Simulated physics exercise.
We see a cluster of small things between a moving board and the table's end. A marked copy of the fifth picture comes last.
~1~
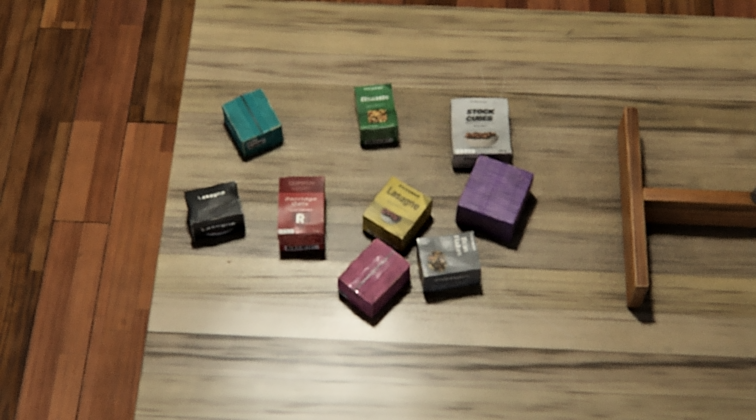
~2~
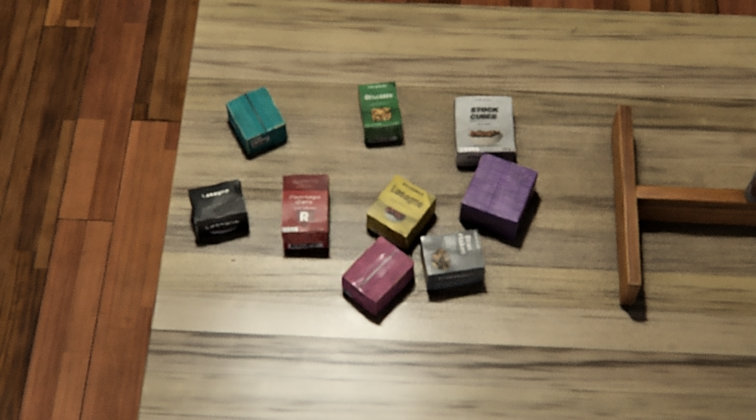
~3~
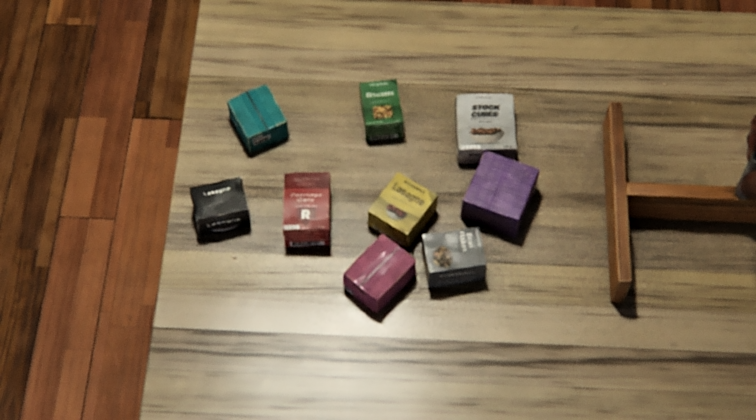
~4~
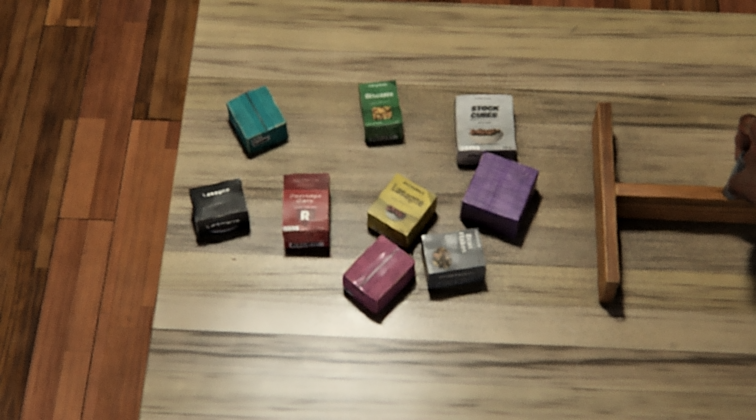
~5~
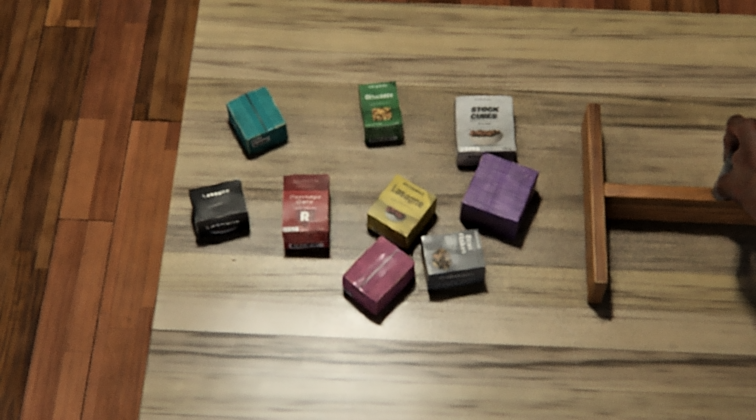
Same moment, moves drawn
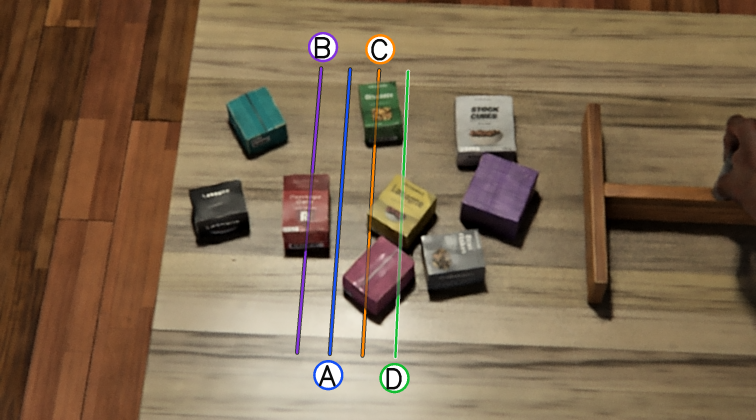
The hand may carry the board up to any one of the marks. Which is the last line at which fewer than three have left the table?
At B, and not beyond.
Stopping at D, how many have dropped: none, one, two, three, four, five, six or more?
The count is none.
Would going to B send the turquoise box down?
No.
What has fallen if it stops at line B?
The black box goes over.
On the copy, A at (341, 203); B at (310, 201); C at (371, 204); D at (402, 205).
On B. First, board (495, 185); white packet (457, 129); yellow packet (391, 214).
Then, board (391, 181); black box (201, 207); red packet (251, 209).
Finally, board (314, 178); black box over the edge; red packet (174, 207); one fallen.
By contrast, A is within the limit but short; C is within the limit but short; D is within the limit but short.
